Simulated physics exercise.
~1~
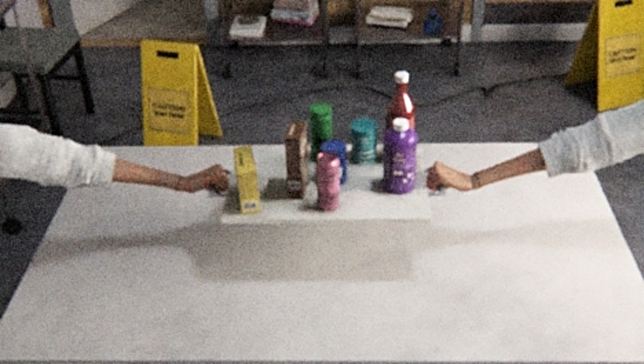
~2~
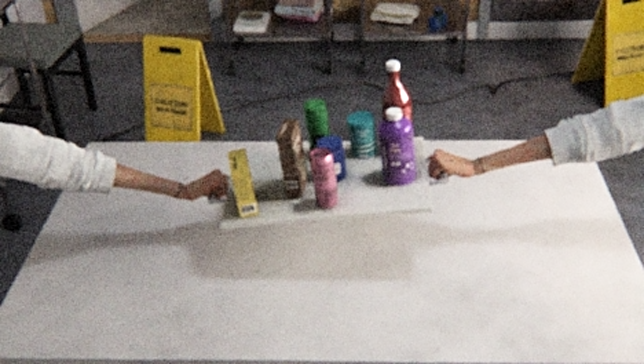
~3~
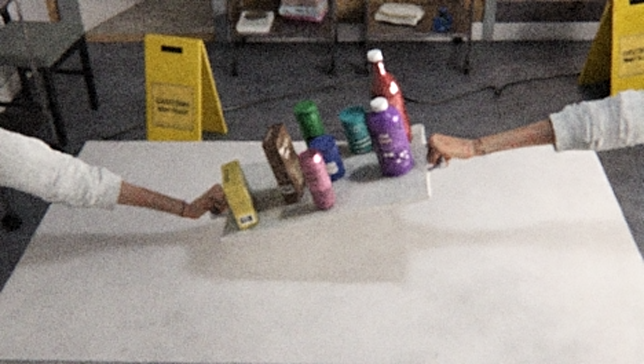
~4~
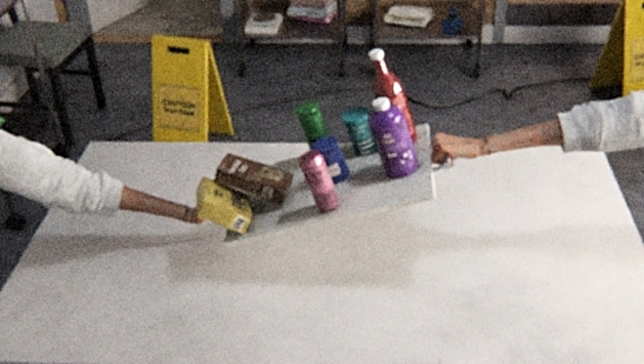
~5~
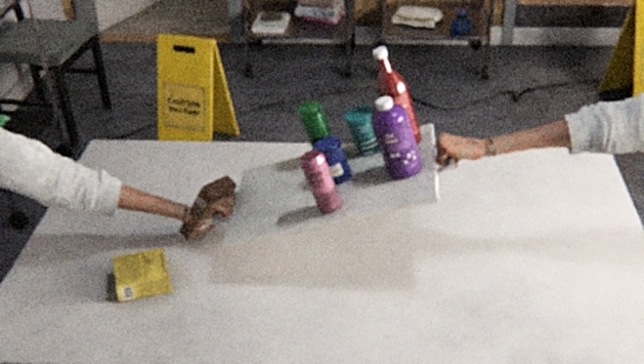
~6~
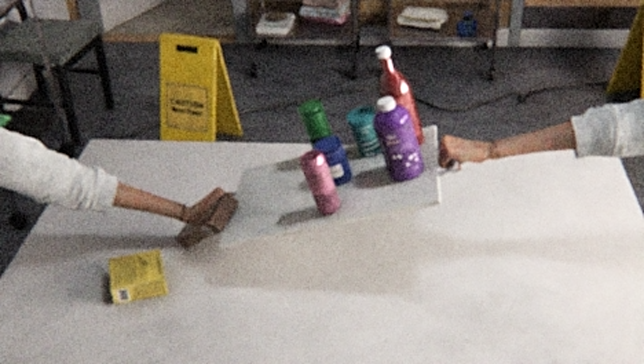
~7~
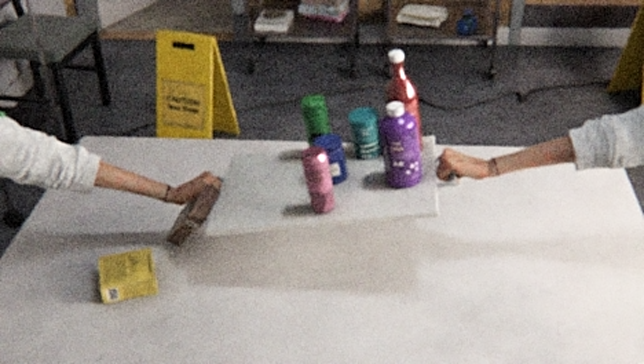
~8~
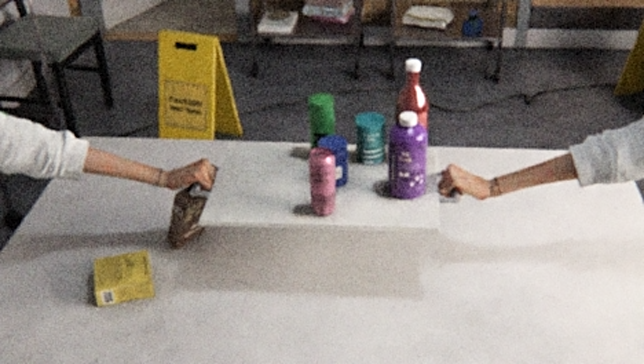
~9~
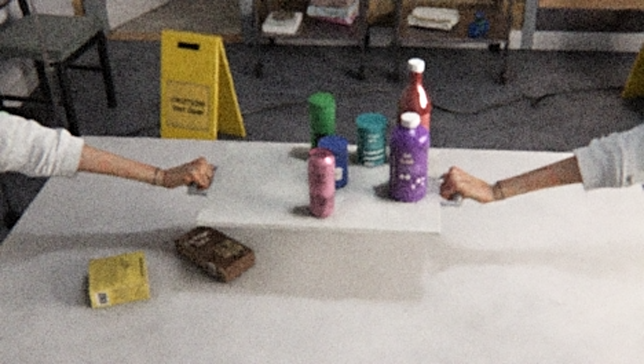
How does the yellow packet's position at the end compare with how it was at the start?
At the start the yellow packet stood upright on the left end of the tray, but by the end it was lying on its side on the table.
